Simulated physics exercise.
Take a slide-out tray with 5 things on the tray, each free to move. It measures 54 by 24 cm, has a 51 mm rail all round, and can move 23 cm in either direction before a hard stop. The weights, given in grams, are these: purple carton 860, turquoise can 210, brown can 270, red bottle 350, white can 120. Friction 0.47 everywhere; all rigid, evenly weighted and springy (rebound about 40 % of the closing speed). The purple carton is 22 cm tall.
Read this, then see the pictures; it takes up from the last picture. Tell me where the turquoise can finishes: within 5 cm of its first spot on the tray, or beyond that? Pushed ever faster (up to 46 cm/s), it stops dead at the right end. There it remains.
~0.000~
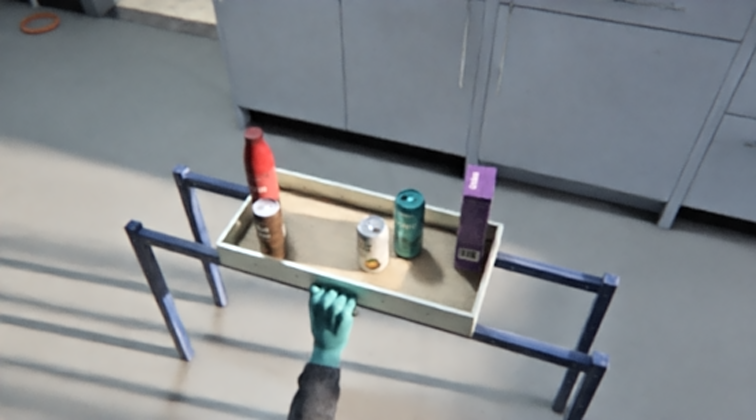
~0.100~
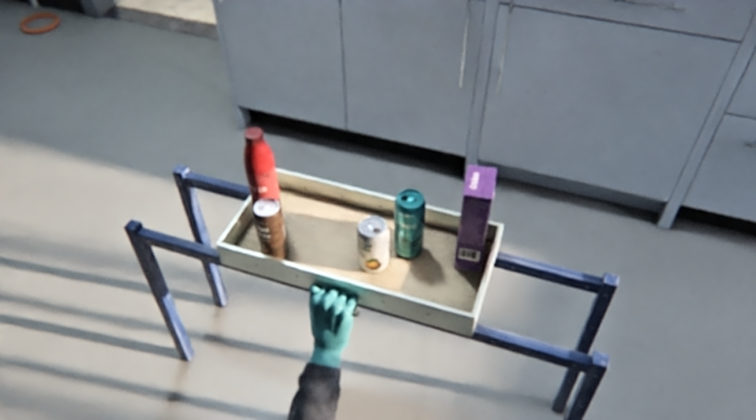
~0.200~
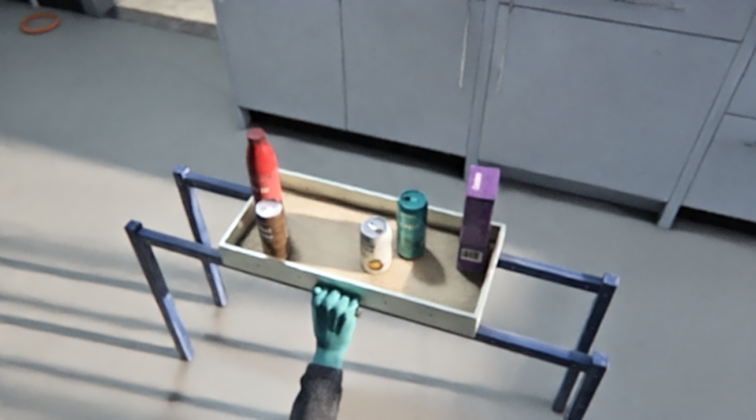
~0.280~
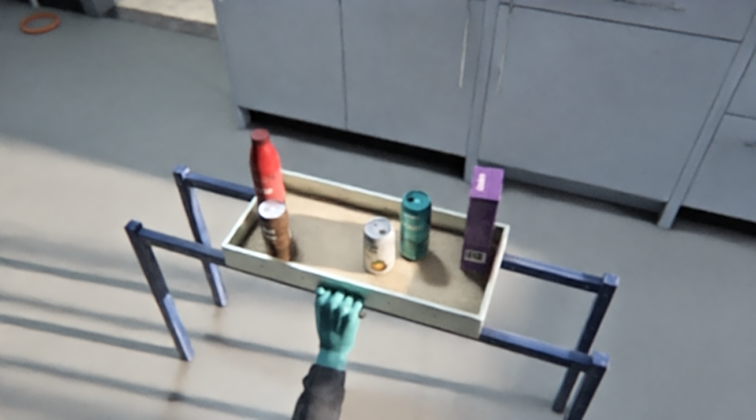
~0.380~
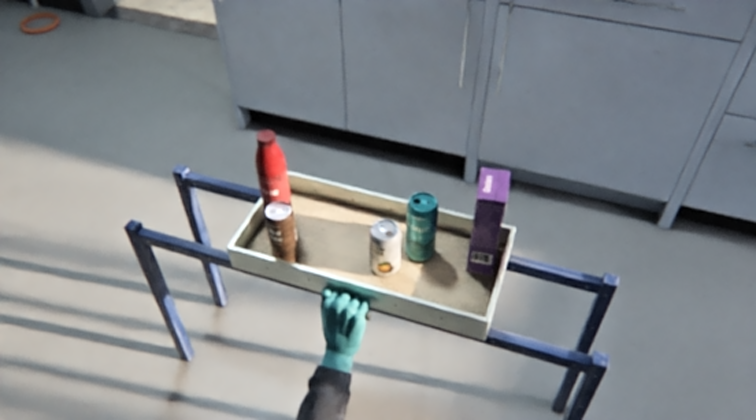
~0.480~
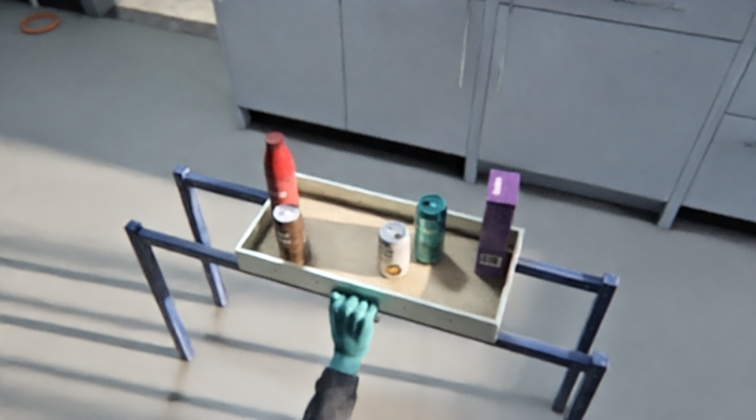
Essentially unmoved.
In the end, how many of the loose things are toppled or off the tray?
That makes 2.
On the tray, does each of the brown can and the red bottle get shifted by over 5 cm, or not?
Brown can: Remains in place. Red bottle: Is displaced.
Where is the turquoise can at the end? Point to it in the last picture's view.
Around (528, 254).
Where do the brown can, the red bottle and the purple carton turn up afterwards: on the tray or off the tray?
Well, the brown can does not come off, the red bottle does not come off, and the purple carton does come off.
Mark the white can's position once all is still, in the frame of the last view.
It comes to rest somewhere around (490, 276).
After 1.28 s, tray has slid 23 cm right; red bottle 24° off upright; purple carton 22° off upright; white can moved 2 cm.
After 1.78 s, tray has slid 23 cm right; turquoise can moved 2 cm near (529, 254); red bottle on its side; purple carton on its side.
After 2.28 s, tray has slid 23 cm right; purple carton now off the tray; turquoise can moved 2 cm near (528, 254); red bottle on its side.
In the end (2.5 s), off the tray, purple carton; toppled on the tray, red bottle; the other 3 under 5 cm from the start. At the end, from the last picture's camera, turquoise can near (528, 254).
